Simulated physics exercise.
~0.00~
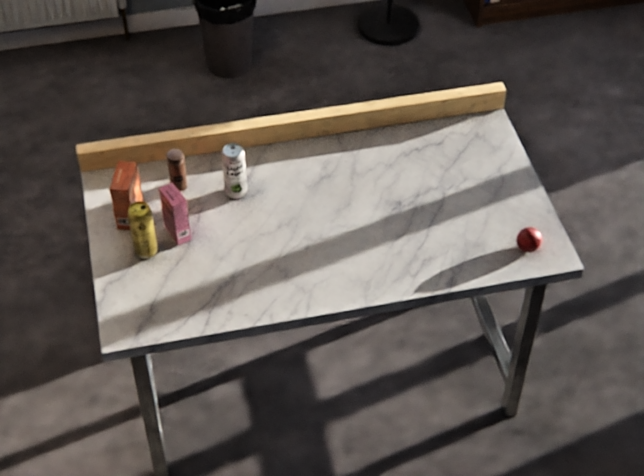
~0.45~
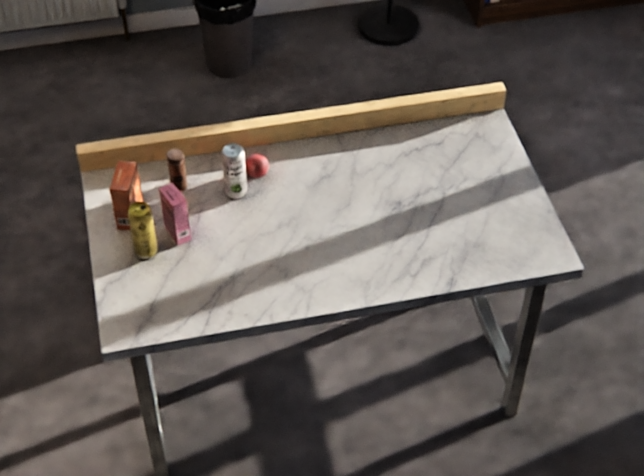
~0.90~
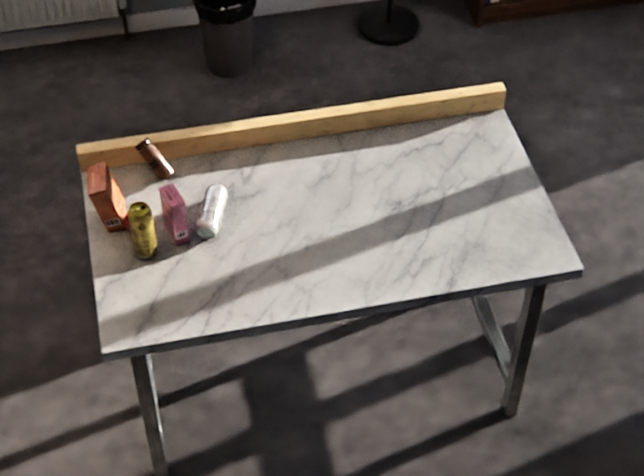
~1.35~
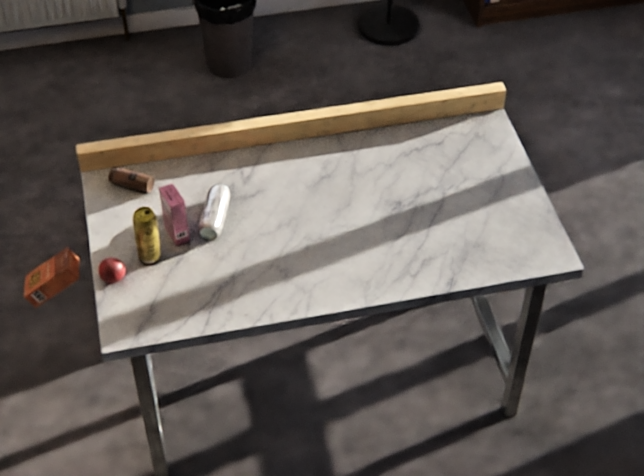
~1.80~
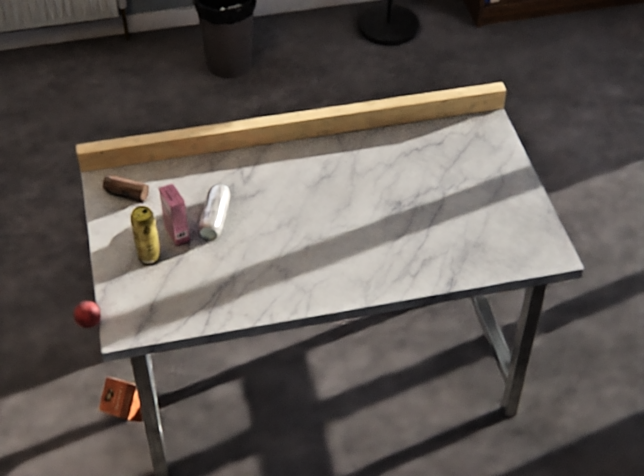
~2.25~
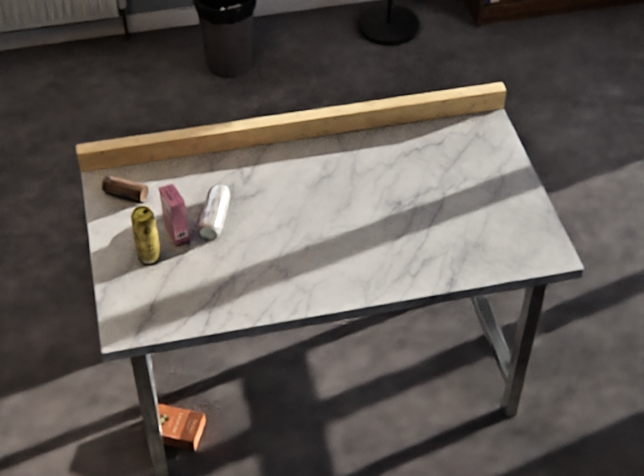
A red ball rolls left across a marble-topped table toward the wooden rail along its far edge, reaching the spot beside the upright white can. It carries on left among the group, and the white can ends up on its side, closer to the viewer, while the brown shaker and orange packet tilt. The orange packet drops off the left edge, and the shaker lies down near the rail. The ball then rolls off the left side too. At the end, the orange packet rests on the floor by a table leg, while the yellow can and pink packet still stand.
